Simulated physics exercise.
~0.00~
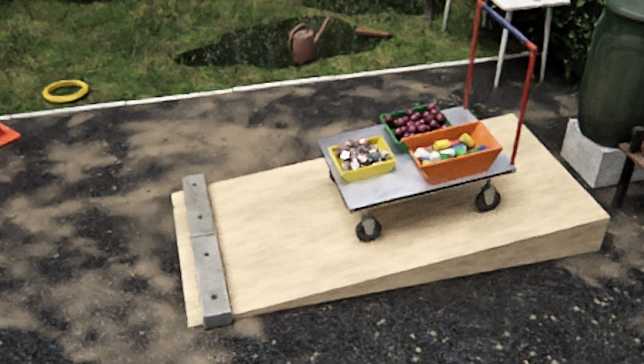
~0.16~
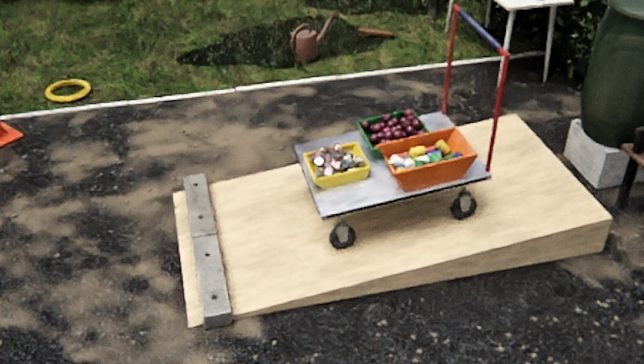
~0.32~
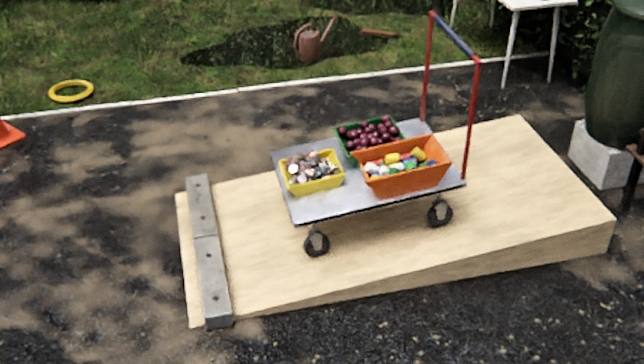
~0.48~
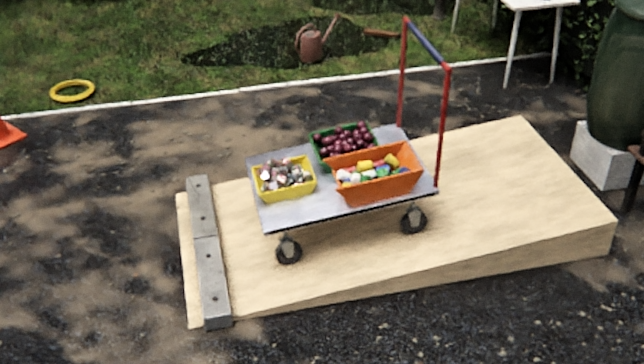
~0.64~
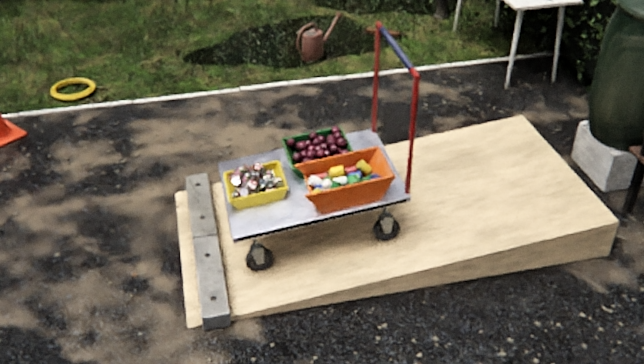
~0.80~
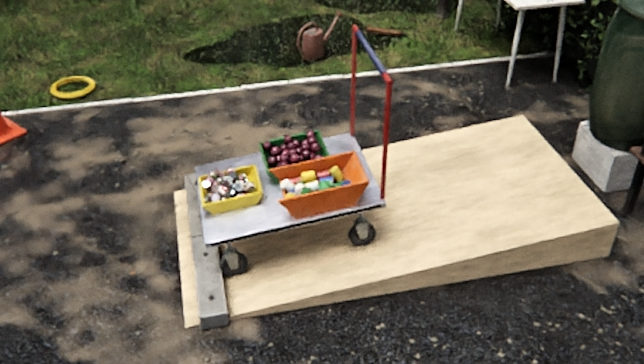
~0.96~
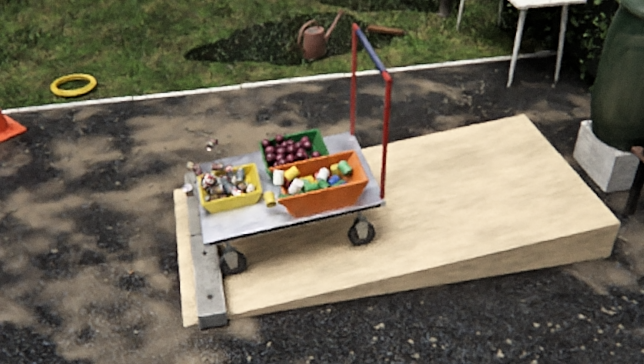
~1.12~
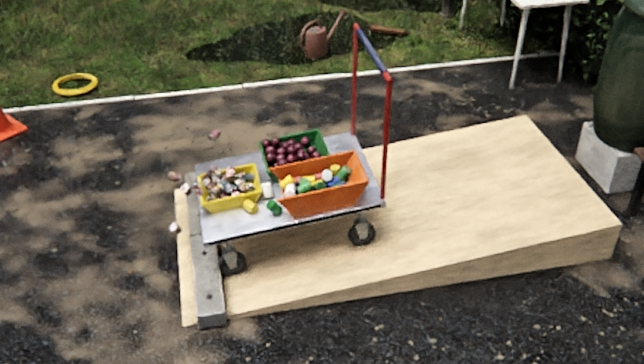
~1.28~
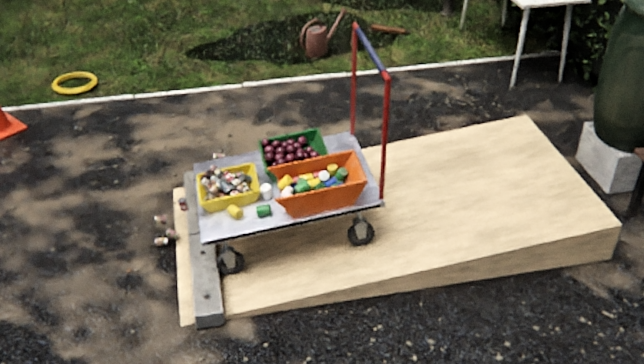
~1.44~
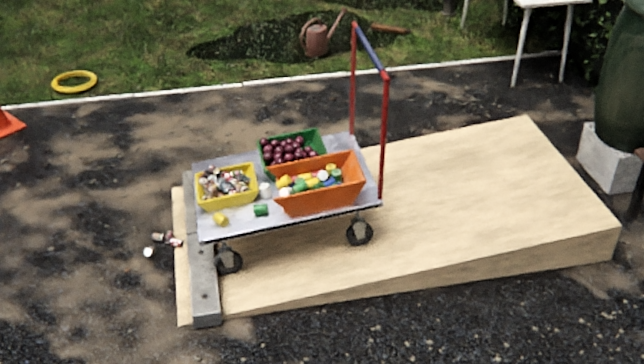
The clip opens on a platform trolley rolling left down a pale wooden ramp, carrying a yellow container of small tins, an orange one of spice jars and a green one of red onions. It travels steadily towards a grey kerb near the ramp's lower end, its load staying in place. At the kerb the trolley stops abruptly, and tins and jars are thrown forward. Some tins fly over the left side of the yellow container and drop beyond the kerb, while a few jars tumble onto the deck. Finally the trolley stands still, tins scattered on the dark ground and the onions still in their container.
